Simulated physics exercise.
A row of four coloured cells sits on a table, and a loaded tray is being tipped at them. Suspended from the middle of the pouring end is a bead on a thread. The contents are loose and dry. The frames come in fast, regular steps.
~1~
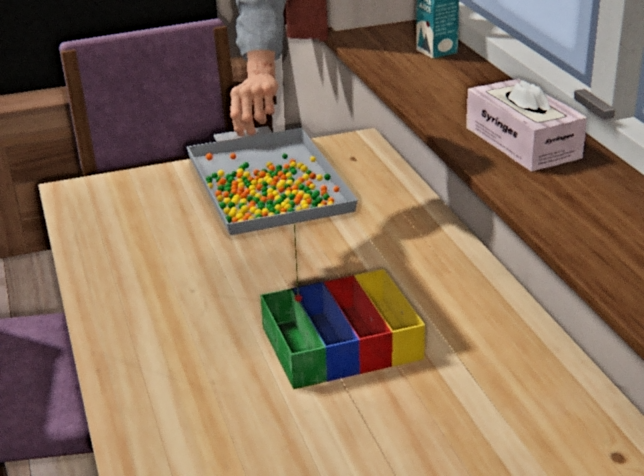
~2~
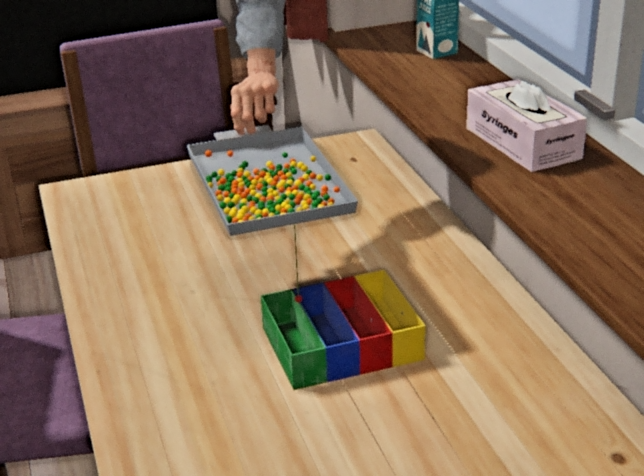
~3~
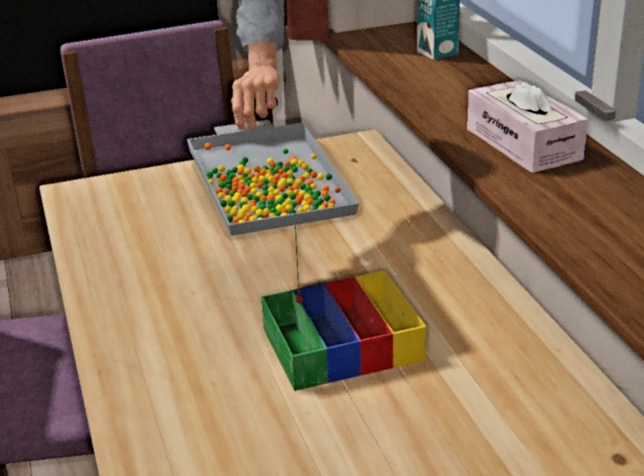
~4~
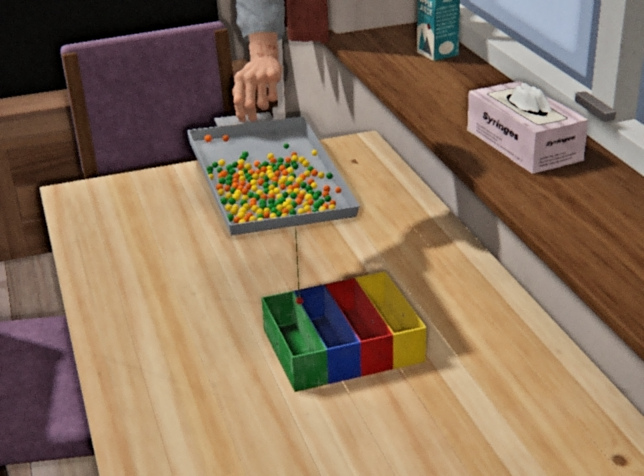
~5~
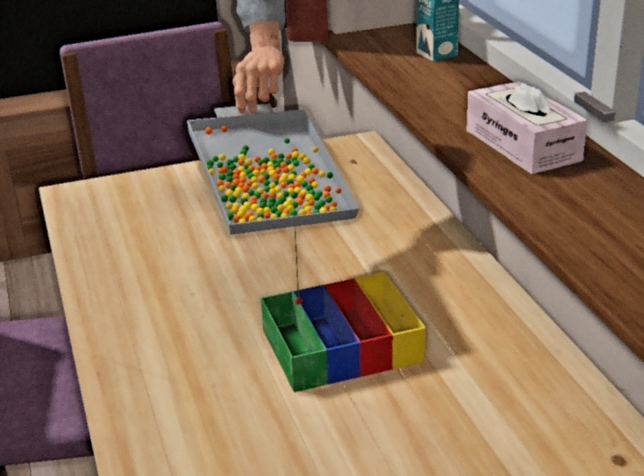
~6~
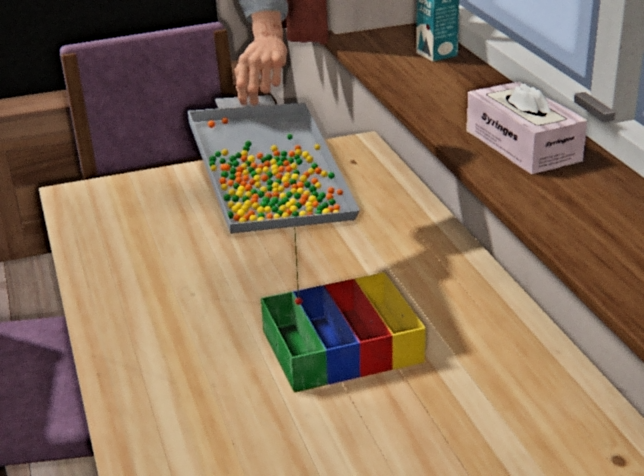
On a wooden table, a hand gradually raising the back of a grey tray of colourful beads behind four coloured compartments.
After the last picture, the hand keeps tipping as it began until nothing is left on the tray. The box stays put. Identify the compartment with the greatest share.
Greatest share: Red.
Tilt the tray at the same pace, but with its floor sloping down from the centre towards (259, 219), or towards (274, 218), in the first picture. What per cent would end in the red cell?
Close to 0 percent first and close to 0 percent second.
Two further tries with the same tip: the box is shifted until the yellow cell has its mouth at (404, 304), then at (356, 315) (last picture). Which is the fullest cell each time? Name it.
Attempt 1 - the red one; attempt 2 - the yellow one.
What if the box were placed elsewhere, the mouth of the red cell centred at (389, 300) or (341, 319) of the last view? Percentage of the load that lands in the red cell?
First 20 per cent, second 30 per cent.
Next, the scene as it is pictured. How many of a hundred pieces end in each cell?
The green cell holds about 0 %, the blue cell about 20 %, the red cell about 50 % and the yellow cell about 20 %.
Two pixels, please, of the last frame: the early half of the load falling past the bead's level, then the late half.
I'd say around (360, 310) at first, then around (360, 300).
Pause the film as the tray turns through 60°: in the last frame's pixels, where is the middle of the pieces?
Check around (301, 185) in the last picture.
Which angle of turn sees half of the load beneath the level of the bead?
Near 95 degrees.
Soon after the last picture, tray tipped steeply; nearly all on the tray; a stray few falling or outside the box.
A little later, tray tipped right over; a small part on the tray; about a third in the red cell; about a quarter in the yellow cell; a small part in the blue cell; a stray few in the green cell; about a quarter falling or outside the box.
Later still, tray tipped past a quarter turn; about half in the red cell; about a quarter in the yellow cell; about a quarter in the blue cell; a stray few in the green cell; a small part falling or outside the box.
At rest, tray tipped past a quarter turn; about half in the red cell; about a quarter in the yellow cell; about a quarter in the blue cell; a stray few in the green cell; a small part outside the box.
